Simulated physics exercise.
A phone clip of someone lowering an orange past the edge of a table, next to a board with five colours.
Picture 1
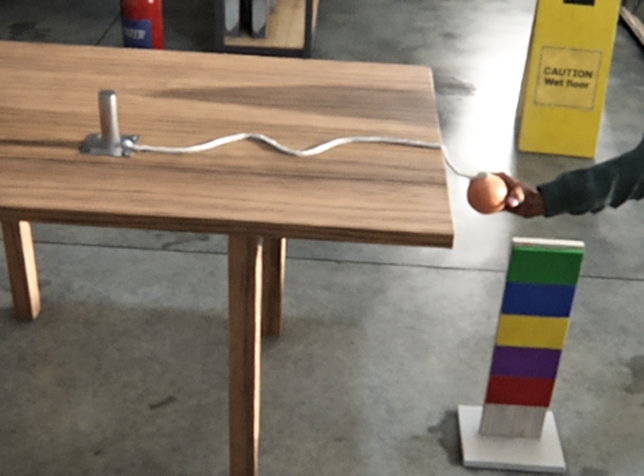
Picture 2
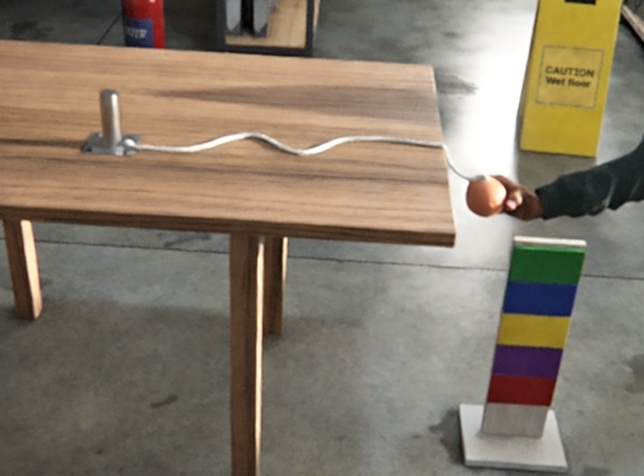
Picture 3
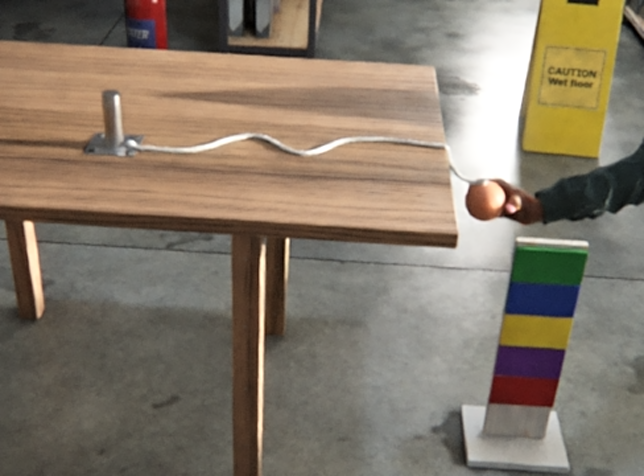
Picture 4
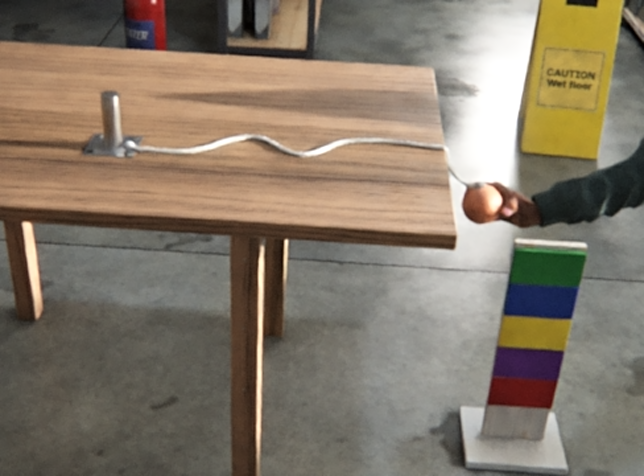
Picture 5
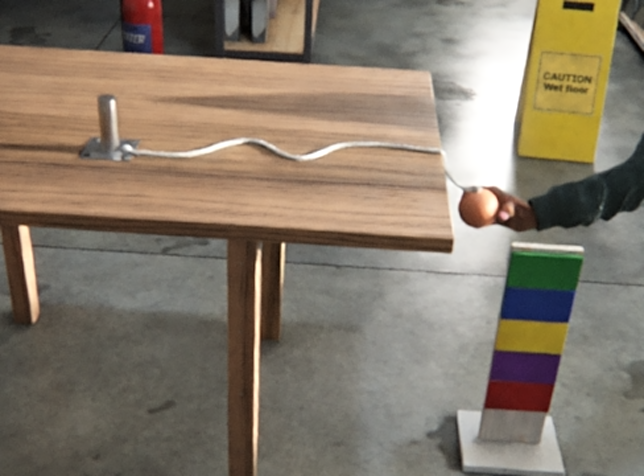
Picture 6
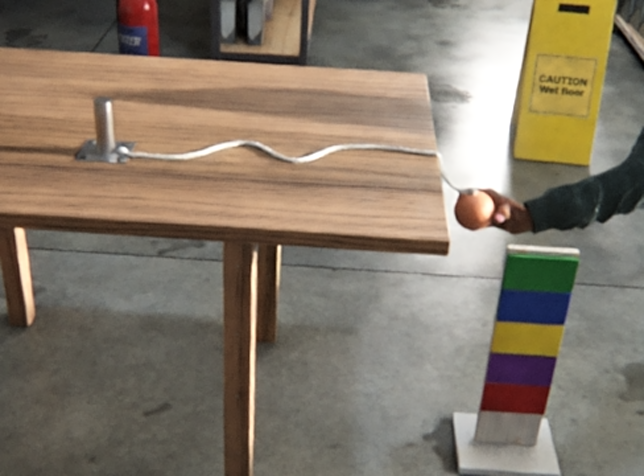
At a wooden table's edge, a hand holds a corded orange ball, barely moving it.
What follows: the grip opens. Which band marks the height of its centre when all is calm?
Its centre hangs level with the green band.
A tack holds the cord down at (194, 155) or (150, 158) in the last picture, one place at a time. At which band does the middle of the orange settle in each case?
Taking them in turn: Green; green.
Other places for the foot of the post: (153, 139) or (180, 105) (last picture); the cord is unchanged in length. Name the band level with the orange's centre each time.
It would be blue; blue.
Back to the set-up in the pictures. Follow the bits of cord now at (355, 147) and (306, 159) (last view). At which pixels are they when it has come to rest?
About (399, 156), and the other about (338, 155).
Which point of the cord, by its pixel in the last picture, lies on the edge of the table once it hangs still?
It lies at about (395, 149).
Soon after, orange near (390, 266); level with green.
After that, orange near (408, 269); level with green.
In the end, orange near (416, 271); level with green. Its middle rests at the green band.
